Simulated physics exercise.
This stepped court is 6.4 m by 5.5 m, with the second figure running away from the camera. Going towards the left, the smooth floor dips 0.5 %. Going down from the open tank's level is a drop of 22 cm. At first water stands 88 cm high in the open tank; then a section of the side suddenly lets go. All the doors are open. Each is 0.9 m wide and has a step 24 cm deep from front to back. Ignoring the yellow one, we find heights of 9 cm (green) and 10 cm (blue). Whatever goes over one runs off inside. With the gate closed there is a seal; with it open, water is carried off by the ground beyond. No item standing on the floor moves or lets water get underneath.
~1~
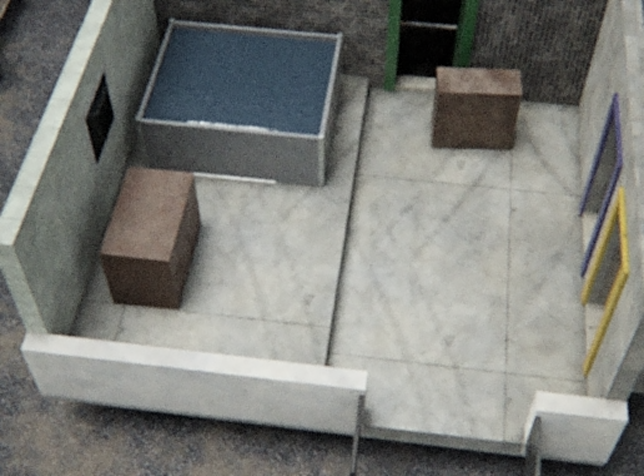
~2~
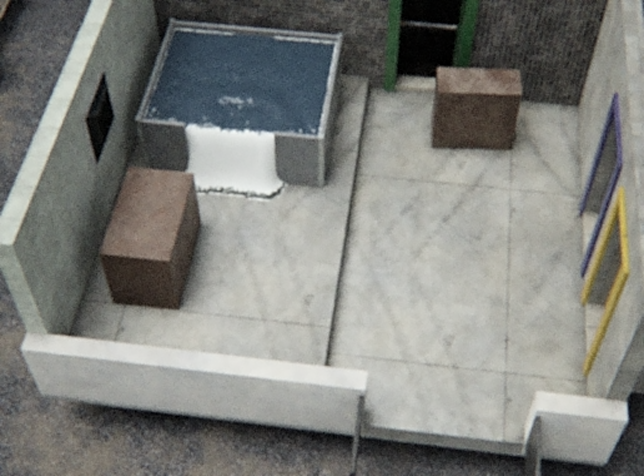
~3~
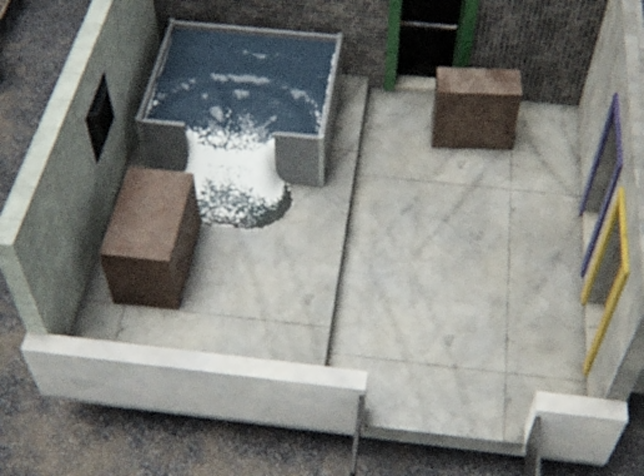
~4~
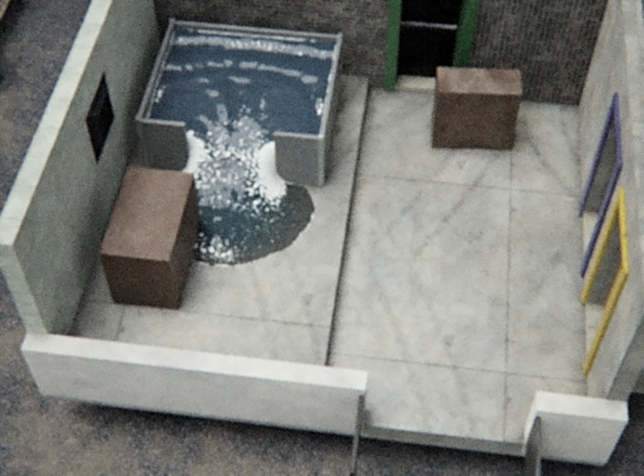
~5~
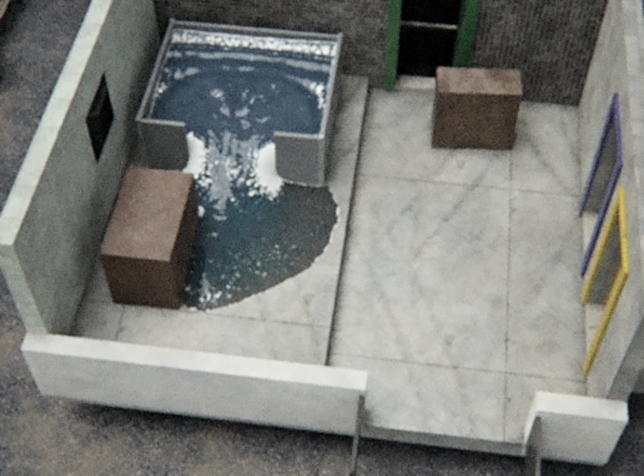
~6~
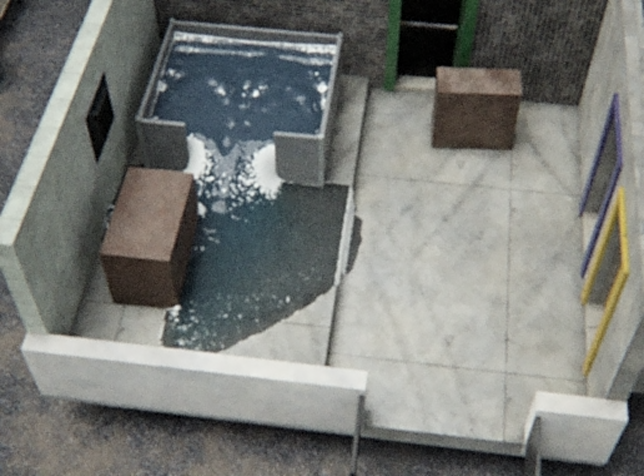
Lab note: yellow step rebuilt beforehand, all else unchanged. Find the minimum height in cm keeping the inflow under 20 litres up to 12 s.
Minimum height: About 17 cm.
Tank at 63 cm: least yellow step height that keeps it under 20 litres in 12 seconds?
Then a height close to 10.5 cm.
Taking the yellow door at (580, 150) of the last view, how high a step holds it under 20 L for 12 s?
Close to 13.0 cm at the least.
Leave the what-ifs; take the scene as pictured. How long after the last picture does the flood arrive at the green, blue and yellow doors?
Arrival times - green: 2.8 s; blue: 2.8 s; yellow: 2.0 s.
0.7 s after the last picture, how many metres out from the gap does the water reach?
Around 4.0 m out.
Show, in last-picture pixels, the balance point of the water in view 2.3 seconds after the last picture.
My guess is close to (249, 213).
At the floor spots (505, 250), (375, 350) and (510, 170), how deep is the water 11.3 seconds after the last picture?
Some 4, 10 and 10 cm.
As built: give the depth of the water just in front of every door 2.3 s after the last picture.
Door by door in cm - green 0, blue 0, yellow 13.
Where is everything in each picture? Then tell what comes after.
In the first picture, still water, 88 cm deep, in the open tank at (243, 81); the yellow door at (603, 289) is dry.
In the second picture, the front is at a hidden place, 0.3 m from the gap at (233, 161); 0.3 m2 of floor is wet, 88 cm left at the back.
In the third picture, water pours out at (233, 162) and has run 0.9 m, to a hidden place; about 14 cm deep outside, 88 cm at the back.
In the fourth picture, water pours out at (233, 163) and has run 1.5 m, to (198, 256); about 13 cm deep outside, 83 cm at the back.
In the fifth picture, water pours out at (233, 162) and has run 2.2 m, to (191, 301); about 9 cm deep outside, 74 cm at the back.
In the sixth picture, water pours out at (233, 161) and has run 3.0 m, to a hidden place; about 7 cm deep outside, 76 cm at the back; the yellow door at (603, 289), 5.2 m from the gap, is still 3.2 m from the nearest water.
Then, 0.7 s after the last picture water covers 40 % of the floor, deepest (55 cm) near (189, 222); it has not reached the yellow door.
Then, 2.3 s after the last picture water covers 55 % of the floor, deepest (38 cm) near (581, 418); 13 cm at the yellow door, 1 litre in over its 7 cm step.
Then, 11.3 s after the last picture water covers 95 % of the floor, deepest (14 cm) near (566, 430); 11 cm at the yellow door, 257 litres in over its 7 cm step.
At the yellow door as built, the water peaked near 21 cm, 4.5 s after the last picture.
With a step of 15 cm, 39 litres would have come in within the 12 s; with 20 cm, 5 litres. So under 20 litres takes about 17 cm.
